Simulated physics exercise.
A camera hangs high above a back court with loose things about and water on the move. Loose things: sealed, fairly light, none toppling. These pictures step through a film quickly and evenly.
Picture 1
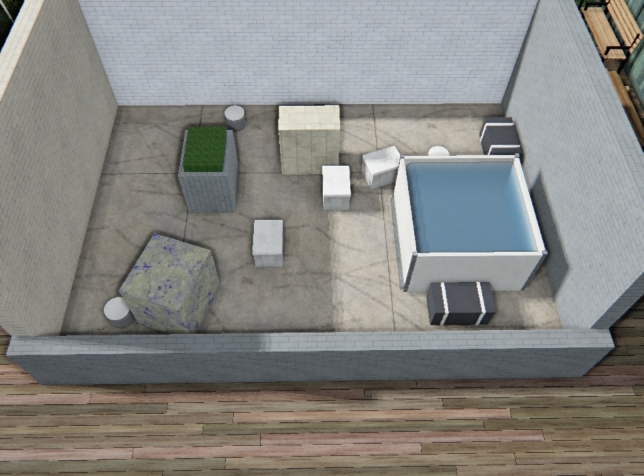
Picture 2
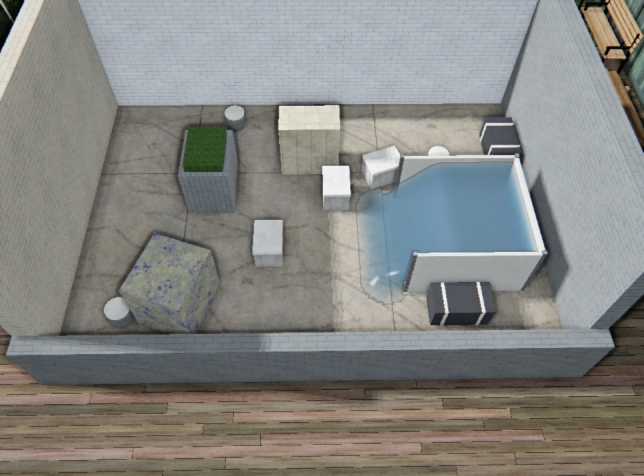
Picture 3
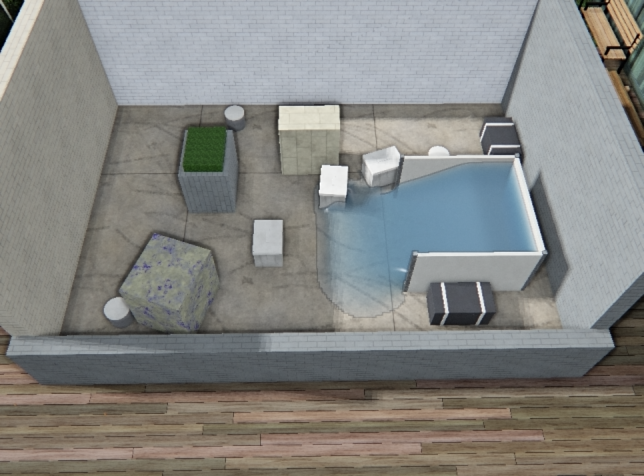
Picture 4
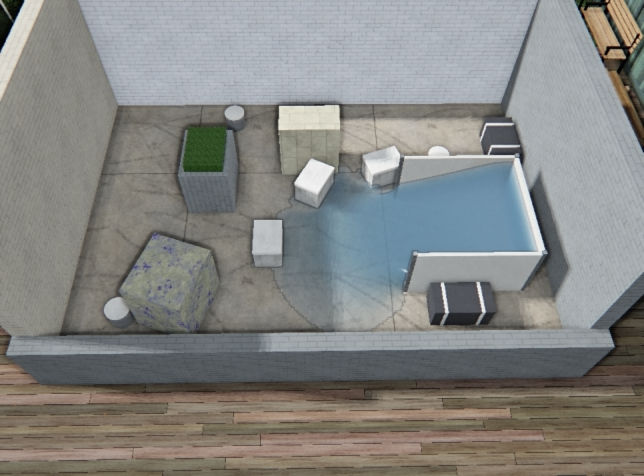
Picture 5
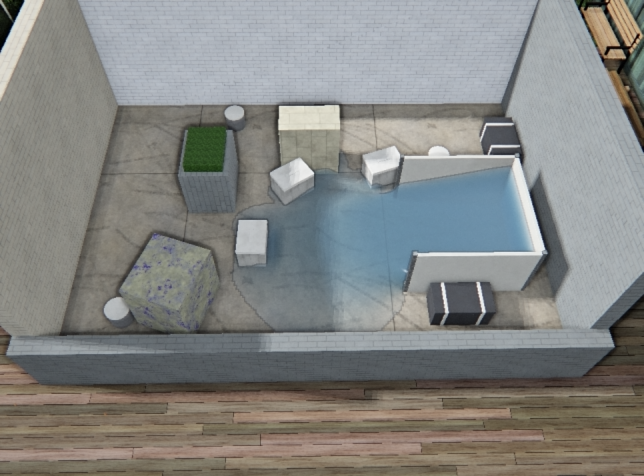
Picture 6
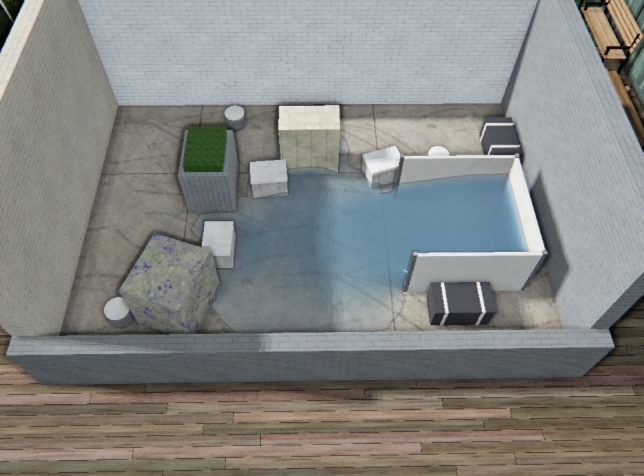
Walled back court with water spreading left from an open-sided pool, pushing one pale block leftward, then a second one too.
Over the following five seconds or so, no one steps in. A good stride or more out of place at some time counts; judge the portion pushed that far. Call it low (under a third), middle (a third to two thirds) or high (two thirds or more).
Middle.
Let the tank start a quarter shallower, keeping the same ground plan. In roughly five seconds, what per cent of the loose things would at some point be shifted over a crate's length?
I'd put it near 50 out of a hundred.
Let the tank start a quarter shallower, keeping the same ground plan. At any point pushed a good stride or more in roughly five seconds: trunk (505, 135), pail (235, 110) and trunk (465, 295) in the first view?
First: Falls short; second: Goes past it; third: Falls short.
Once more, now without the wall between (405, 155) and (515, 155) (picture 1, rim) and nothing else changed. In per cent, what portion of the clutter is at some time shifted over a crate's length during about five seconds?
About 80 per cent.
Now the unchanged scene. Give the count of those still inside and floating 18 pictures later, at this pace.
It adds up to 4.
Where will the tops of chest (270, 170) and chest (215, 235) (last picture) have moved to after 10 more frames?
Roughly (288, 96) for the first, roughly (115, 160) for the second.
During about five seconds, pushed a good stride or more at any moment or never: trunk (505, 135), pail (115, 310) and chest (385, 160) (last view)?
Listed order gives below that mark, then past that mark, and lastly below that mark.
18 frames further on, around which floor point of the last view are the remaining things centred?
Their centre sits close to (333, 171) on the floor of the last picture.
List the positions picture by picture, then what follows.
The first picture shows a chest at (336, 180), on the bottom; a chest at (268, 236), on the bottom; 0 of 8 have shifted.
The second picture shows a chest at (336, 180) rests on the ground; a chest at (268, 236), on the bottom; 0 of 8 have shifted.
The third picture shows a chest at (334, 180) rests on the ground, close to its start; a chest at (268, 236) rests on the ground; 0 of 8 have shifted.
The fourth picture shows a chest at (315, 175), on the bottom, a stride from its start; a chest at (267, 236), on the bottom; 1 of 8 have shifted.
The fifth picture shows a chest at (292, 173), on the bottom, a stride from its start; a chest at (251, 236), on the bottom, close to its start; 2 of 8 have shifted.
The sixth picture shows a chest at (268, 171), on the bottom, a stride from its start; a chest at (217, 237), on the bottom, a stride from its start; 2 of 8 have shifted.
A moment on, 2 of 8 are well off their spots; 1 afloat.
Next, 2 of 8 are well off their spots; 2 afloat.
Later, 4 of 8 are well off their spots; 4 afloat.
In the end, 3 of 8 are well off their spots, and 4 have been at some point; 3 afloat.
